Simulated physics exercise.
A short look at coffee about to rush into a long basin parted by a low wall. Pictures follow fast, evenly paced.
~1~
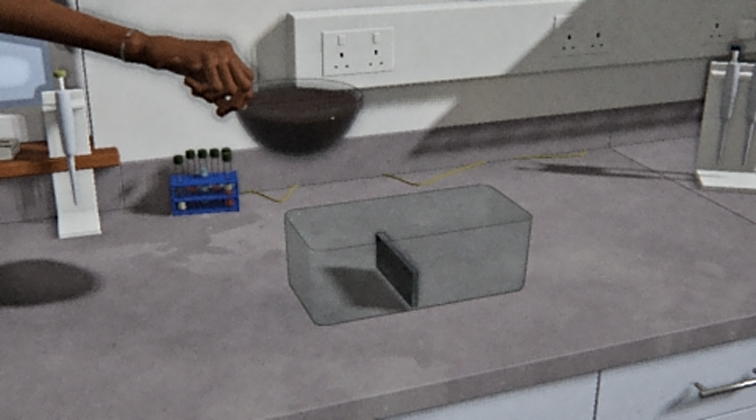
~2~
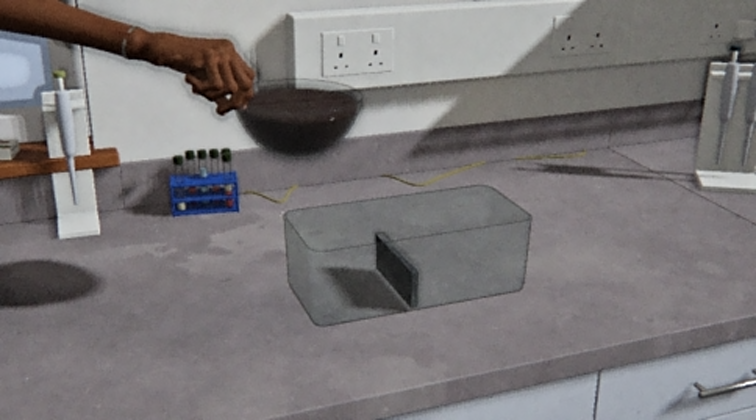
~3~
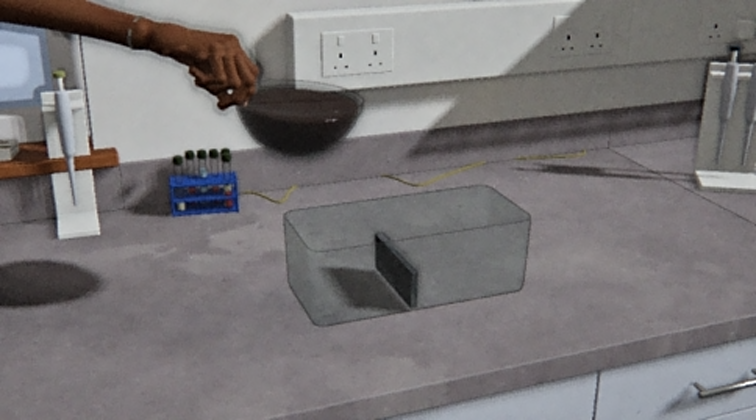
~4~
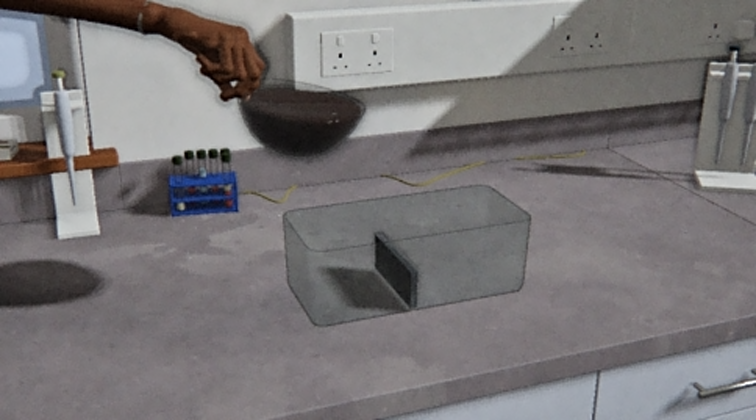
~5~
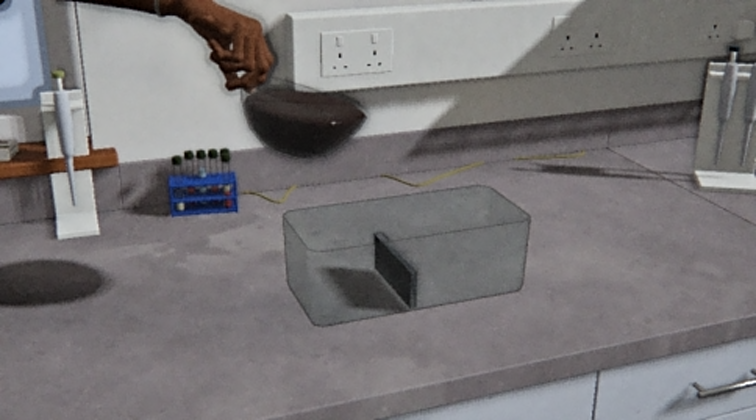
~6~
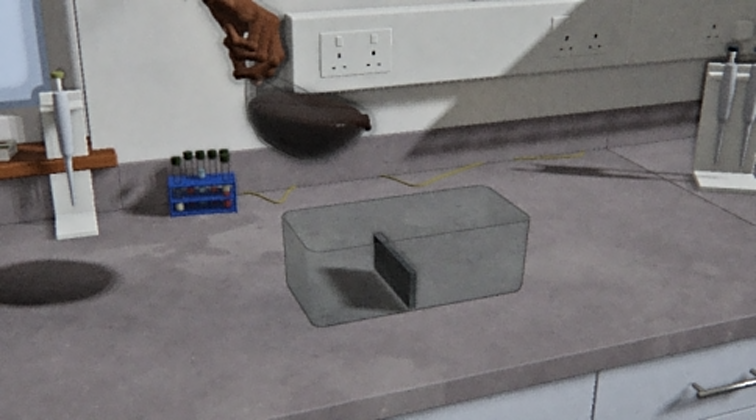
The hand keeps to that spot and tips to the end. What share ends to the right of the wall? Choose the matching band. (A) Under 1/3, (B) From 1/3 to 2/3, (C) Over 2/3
From 1/3 to 2/3 (B).
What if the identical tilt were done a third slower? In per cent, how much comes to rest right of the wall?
About 60 %.
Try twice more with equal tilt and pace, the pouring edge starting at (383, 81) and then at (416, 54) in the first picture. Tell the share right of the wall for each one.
The first start gives some 80 %, the second some 85 %.
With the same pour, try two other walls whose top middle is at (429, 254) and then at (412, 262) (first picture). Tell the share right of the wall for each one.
Note: Roughly 10 % in case one, 30 % in case two.
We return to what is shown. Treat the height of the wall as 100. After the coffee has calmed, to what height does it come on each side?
Left: About 40; right: About 30.
A moment on, the bowl is tipped on its side and 17 per cent is still to pour, 5 is left of the wall and 29 right of it.
Next, the bowl is tipped on its side and 0 per cent is still to pour, 41 is left of the wall and 49 right of it.
Then the bowl is tipped on its side and 0 per cent is still to pour, 47 is left of the wall and 47 right of it.
Later the bowl is tipped on its side and 0 per cent is still to pour, 47 is left of the wall and 49 right of it.
At rest 47 per cent lies left of the wall, 49 right of it and 4 outside.
